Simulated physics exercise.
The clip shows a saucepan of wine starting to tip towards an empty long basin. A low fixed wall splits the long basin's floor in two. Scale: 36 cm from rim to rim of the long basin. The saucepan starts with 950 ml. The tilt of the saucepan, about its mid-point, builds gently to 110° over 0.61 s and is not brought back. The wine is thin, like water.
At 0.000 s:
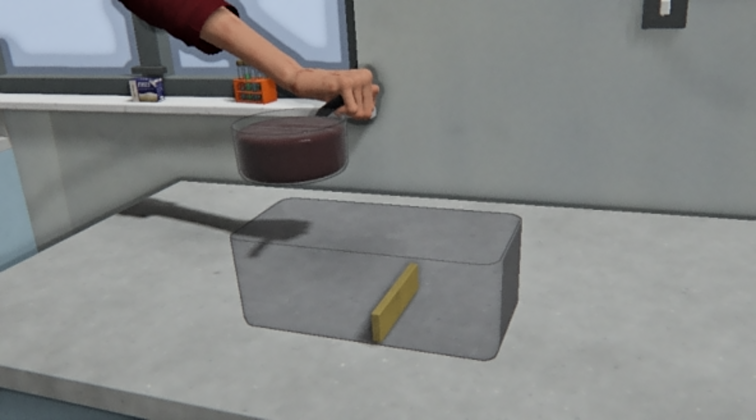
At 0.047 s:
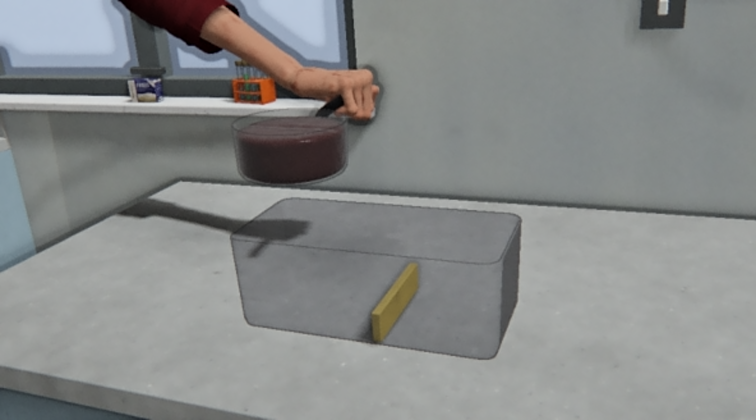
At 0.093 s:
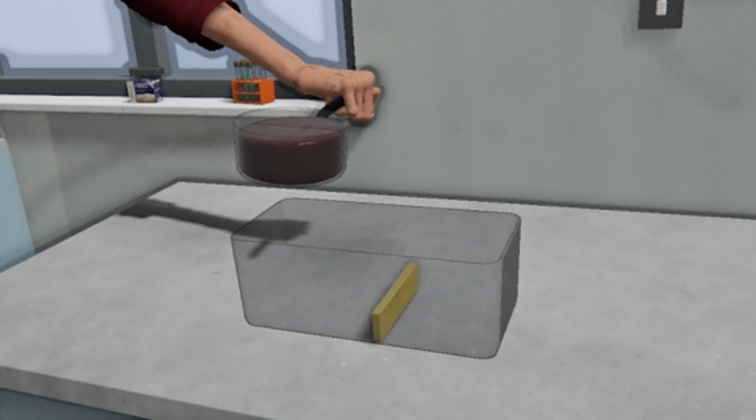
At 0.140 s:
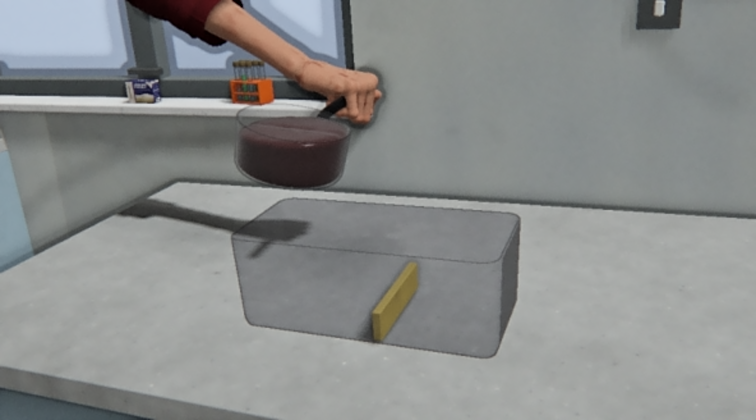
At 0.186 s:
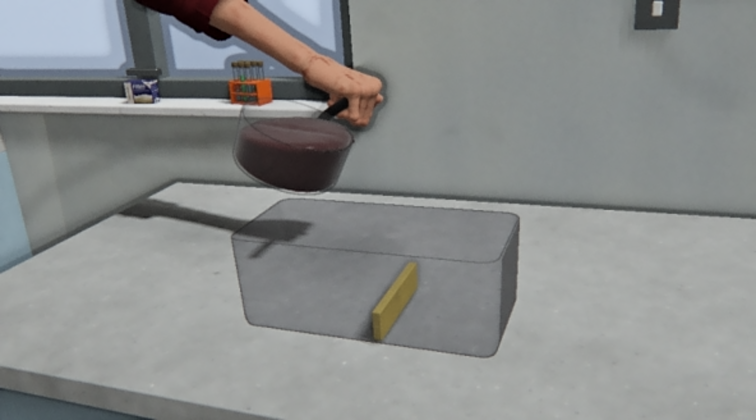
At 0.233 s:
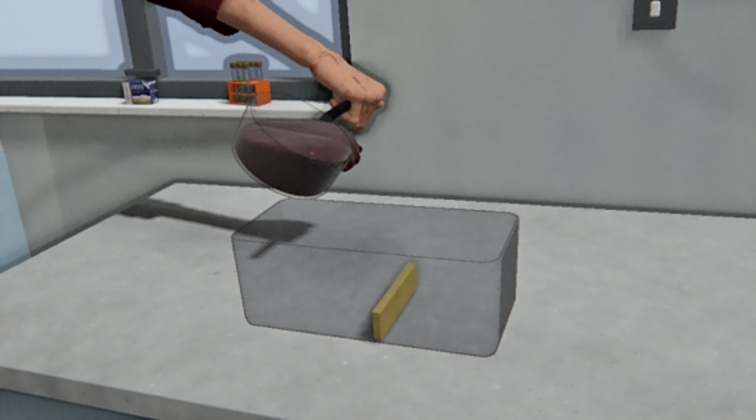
A hand held a clear saucepan of dark red wine above an empty, see-through long basin with a yellowish upright wall inside, then gradually tilted it rightward until a little wine came over the rim.
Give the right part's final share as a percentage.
Roughly 32 per cent is past the wall.
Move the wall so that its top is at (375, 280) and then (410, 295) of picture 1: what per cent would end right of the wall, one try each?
First 65, then 25 per cent.
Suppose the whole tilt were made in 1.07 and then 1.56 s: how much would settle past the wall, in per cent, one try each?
First 50, then 55 per cent.
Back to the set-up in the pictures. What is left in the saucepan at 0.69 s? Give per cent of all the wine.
Some 2 per cent.
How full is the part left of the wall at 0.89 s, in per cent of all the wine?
Near 64 in a hundred.
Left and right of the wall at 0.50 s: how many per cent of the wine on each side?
Near 32 on the left, 24 on the right.
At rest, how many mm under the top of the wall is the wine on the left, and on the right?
Some 22 mm on the left and 28 mm on the right.
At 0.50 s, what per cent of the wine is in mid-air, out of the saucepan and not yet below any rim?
Near 28 in a hundred.
By 0.50 s the tilt is 101° and 16 per cent is still to pour, 33 is left of the wall and 24 right of it.
By 0.69 s the tilt is 110° and 2 per cent is still to pour, 63 is left of the wall and 31 right of it.
By 0.89 s the tilt is 110° and 0 per cent is still to pour, 63 is left of the wall and 31 right of it.
By 1.11 s the tilt is 110° and 0 per cent is still to pour, 64 is left of the wall and 32 right of it.
At rest 64 per cent lies left of the wall, 32 right of it and 4 outside.
